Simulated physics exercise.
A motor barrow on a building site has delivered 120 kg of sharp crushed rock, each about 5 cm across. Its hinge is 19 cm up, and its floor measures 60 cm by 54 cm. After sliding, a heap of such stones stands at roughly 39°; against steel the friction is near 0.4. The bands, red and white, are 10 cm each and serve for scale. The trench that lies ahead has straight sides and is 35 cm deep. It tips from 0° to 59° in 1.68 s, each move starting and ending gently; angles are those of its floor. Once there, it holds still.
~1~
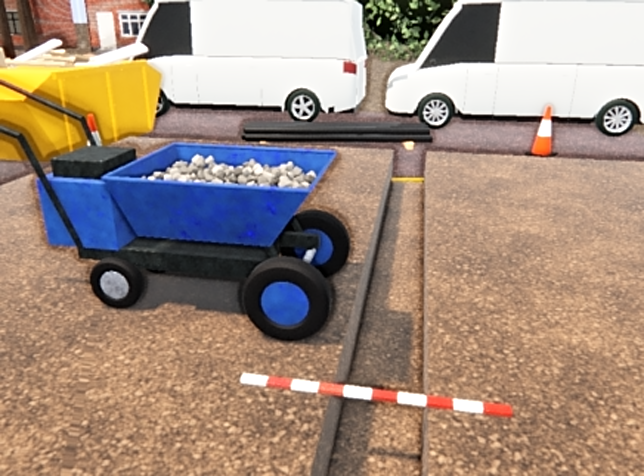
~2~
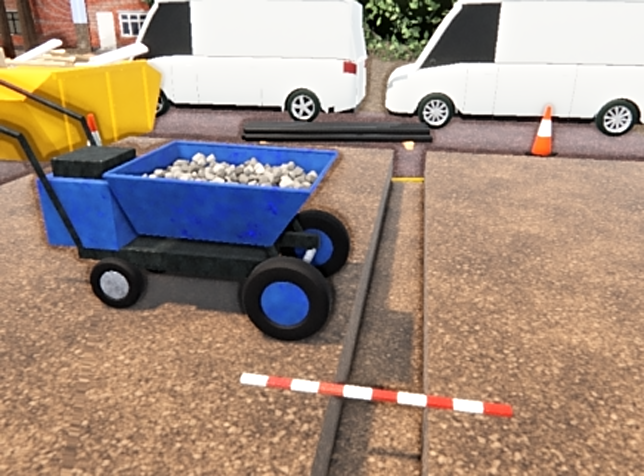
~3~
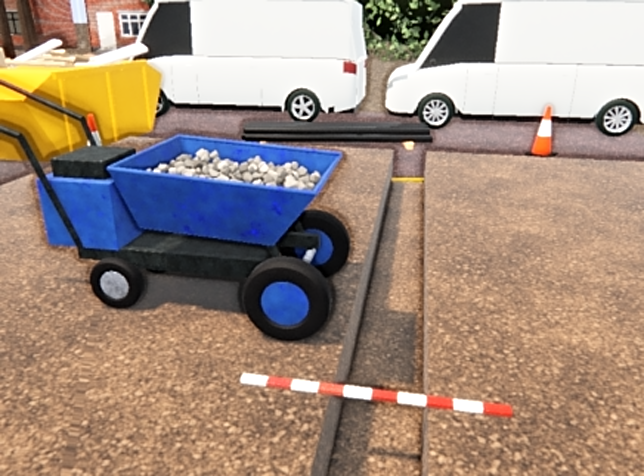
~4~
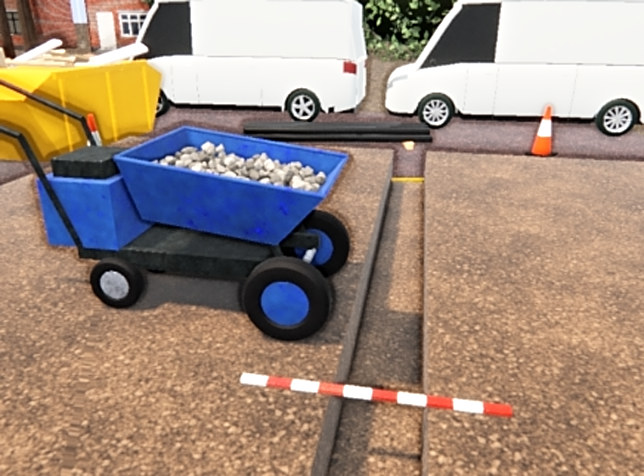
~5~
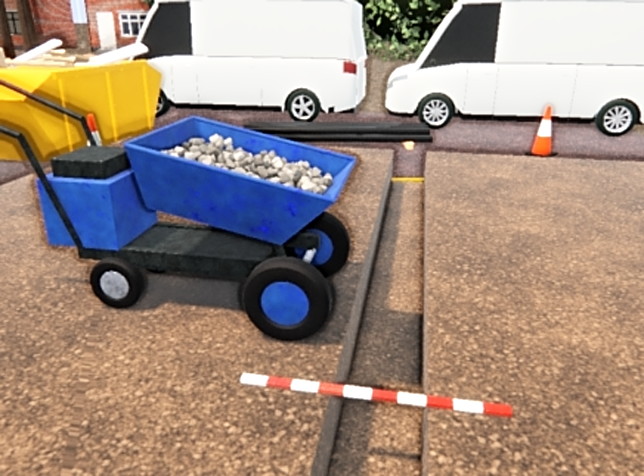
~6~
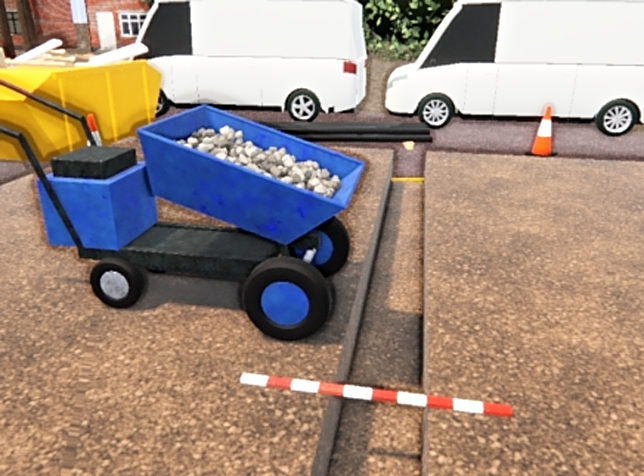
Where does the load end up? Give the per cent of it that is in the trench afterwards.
Some 9 per cent of it.
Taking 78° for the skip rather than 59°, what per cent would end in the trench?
It would come to about 50 percent.
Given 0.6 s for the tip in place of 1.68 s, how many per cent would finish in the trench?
Then about 10 per cent.
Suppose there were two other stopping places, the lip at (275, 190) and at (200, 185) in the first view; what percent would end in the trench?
About 20 and 5 per cent.
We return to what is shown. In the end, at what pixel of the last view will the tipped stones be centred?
Their middle is at about (417, 369).
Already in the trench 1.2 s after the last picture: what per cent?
At that moment: Approx. 0 %.
Then, 0.7 s after the last picture the floor is at 50°, 100 % in the skip; the foremost stones are at (381, 231).
Then, 1.2 s after the last picture the floor is at 59°, 98 % in the skip, 2 % in the trench, 1 % past the trench; the foremost stones are at (432, 272).
Then, 1.5 s after the last picture the floor is at 59°, 92 % in the skip, 4 % in the trench, 4 % past the trench; the foremost stones are at (478, 307).
Then, 3.5 s after the last picture the floor is at 59°, 84 % in the skip, 9 % in the trench, 7 % past the trench; the foremost stones are at (519, 316).
